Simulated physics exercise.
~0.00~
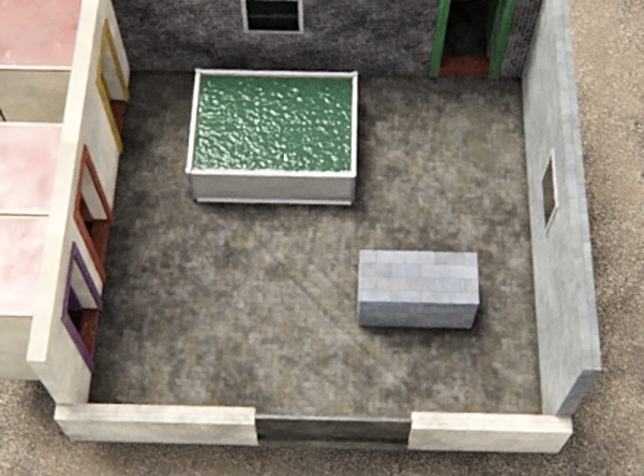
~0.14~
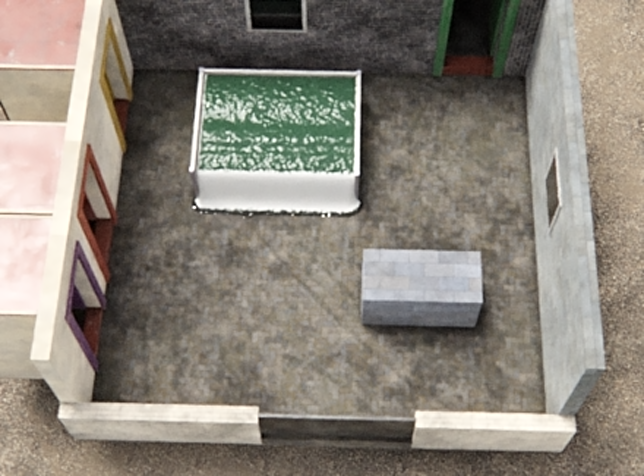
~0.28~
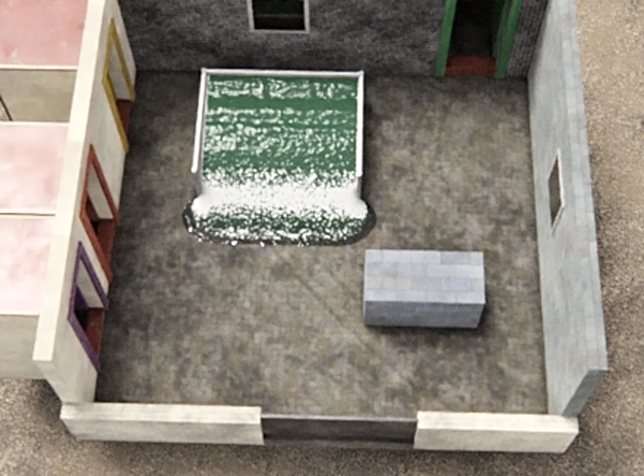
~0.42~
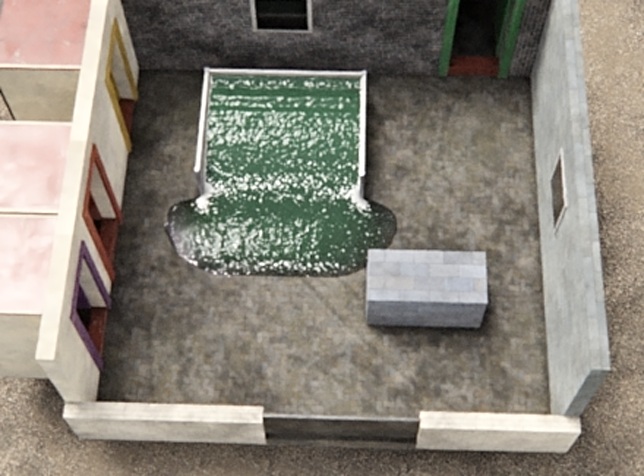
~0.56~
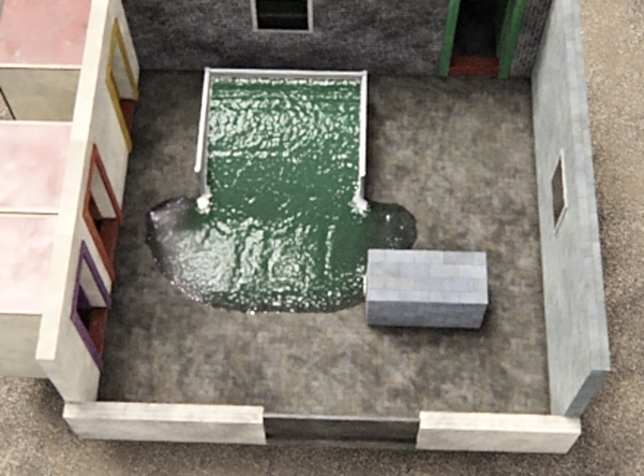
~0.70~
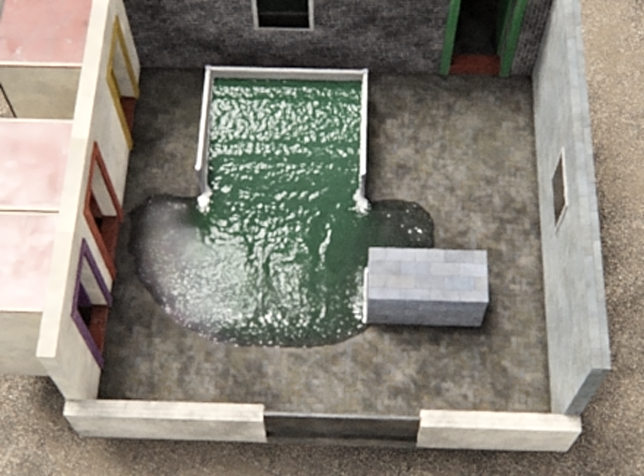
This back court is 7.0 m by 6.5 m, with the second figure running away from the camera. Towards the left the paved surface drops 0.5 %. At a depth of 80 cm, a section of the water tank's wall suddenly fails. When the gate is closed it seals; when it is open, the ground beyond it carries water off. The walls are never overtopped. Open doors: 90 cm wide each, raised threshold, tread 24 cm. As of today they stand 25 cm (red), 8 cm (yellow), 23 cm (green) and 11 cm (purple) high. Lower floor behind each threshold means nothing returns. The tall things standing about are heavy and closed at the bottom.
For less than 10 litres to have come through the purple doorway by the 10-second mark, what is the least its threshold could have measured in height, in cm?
27 cm or so.
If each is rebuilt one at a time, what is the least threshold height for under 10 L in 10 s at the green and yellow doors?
Roughly 12.5 cm for the green door and roughly 14.0 cm for the yellow door.
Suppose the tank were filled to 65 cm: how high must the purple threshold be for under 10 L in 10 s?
Roughly 21 centimetres.
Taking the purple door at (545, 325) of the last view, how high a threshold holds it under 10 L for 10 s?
Roughly 14.5 cm.
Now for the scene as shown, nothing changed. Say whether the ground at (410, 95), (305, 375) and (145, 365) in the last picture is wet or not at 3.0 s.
1: Unwetted; 2: Awash; 3: Awash.
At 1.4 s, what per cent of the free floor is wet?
Roughly 45 percent of the floor.
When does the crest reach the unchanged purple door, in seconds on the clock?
About 3.0 seconds.
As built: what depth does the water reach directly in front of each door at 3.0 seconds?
Centimetres: Red = 6, yellow = 0, green = 0, purple = 30.
After 1.4 s water covers 45 % of the floor, deepest (43 cm) near (271, 421); 10 cm at the purple door, 0 litres in over its 11 cm threshold.
After 3.0 s water covers 65 % of the floor, deepest (42 cm) near (95, 416); 30 cm at the purple door, 29 litres in over its 11 cm threshold.
After 10.0 s water covers 100 % of the floor, deepest (18 cm) near (239, 94); 8 cm at the purple door, 158 litres in over its 11 cm threshold.
At the purple door as built, the water arrived by 1.2 s and peaked near 30 cm at 3.0 s.
With a threshold of 25 cm, 16 litres would have come in within the 10 s; with 34 cm, 1 litre. So under 10 litres takes about 27 cm.
